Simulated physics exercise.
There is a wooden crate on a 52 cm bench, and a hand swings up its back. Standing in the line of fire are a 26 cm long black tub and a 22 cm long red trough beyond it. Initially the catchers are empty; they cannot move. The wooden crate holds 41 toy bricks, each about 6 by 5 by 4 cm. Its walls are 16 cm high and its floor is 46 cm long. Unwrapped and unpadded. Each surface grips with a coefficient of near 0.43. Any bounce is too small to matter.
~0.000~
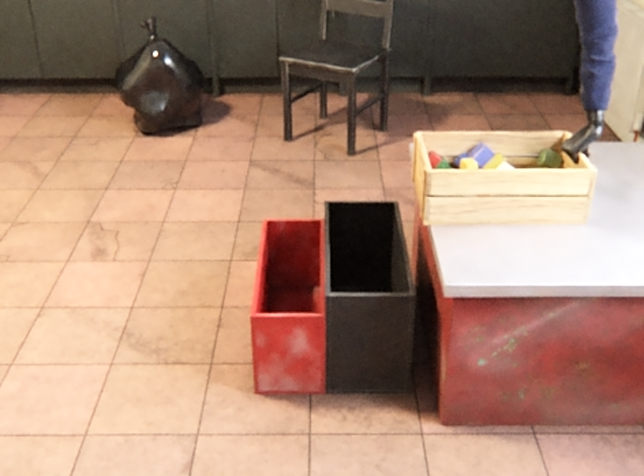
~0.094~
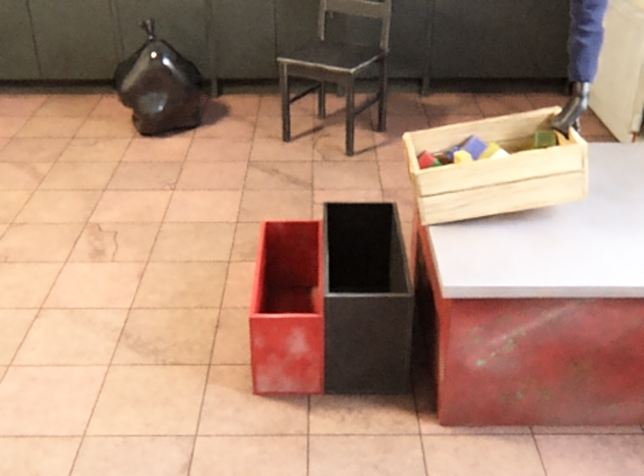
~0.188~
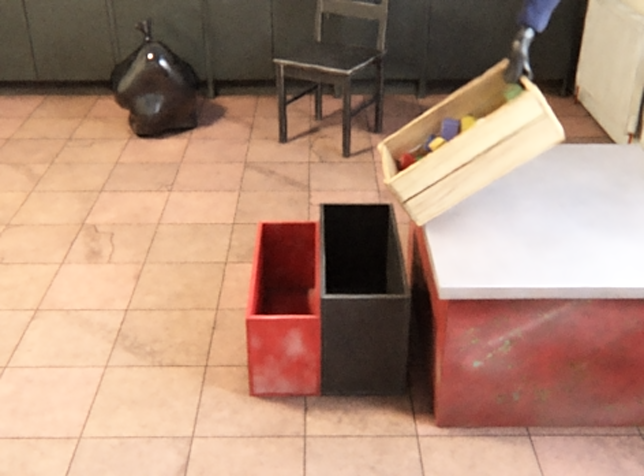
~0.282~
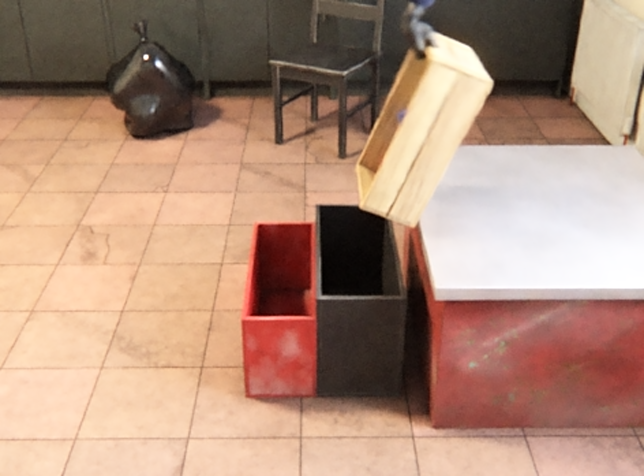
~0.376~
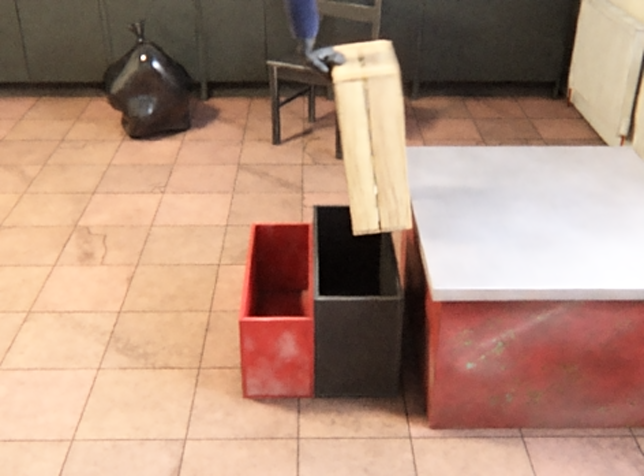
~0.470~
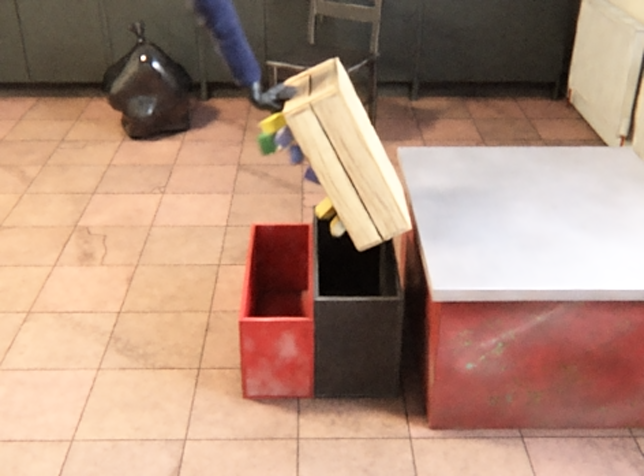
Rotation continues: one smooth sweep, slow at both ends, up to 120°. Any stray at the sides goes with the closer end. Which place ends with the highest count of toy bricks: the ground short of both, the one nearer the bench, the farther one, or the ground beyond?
Highest count: Beyond.
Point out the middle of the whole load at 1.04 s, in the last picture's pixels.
Somewhere around (261, 332) in pixels.
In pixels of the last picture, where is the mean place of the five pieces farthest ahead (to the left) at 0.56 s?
Around (211, 191).
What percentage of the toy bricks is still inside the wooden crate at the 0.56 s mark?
About 20 per cent.
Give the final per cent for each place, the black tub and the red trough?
Estimate: 30 % then 20 %.
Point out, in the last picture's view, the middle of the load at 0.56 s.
Near pixel (274, 206).
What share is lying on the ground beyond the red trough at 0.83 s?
Around 45 per cent at that point.
After 0.56 s, tilt 120°; 8 still in the wooden crate, 4 in the black tub and 29 in the air.
After 0.68 s, tilt 120°; 5 still in the wooden crate, 7 in the black tub, 8 in the red trough and 21 in the air.
After 0.83 s, tilt 120°; 11 in the black tub, 8 in the red trough, 18 on the ground beyond the red trough and 4 in the air.
Outcome (at 1.04 s), 13 in the black tub, 8 in the red trough and 20 on the ground beyond the red trough.
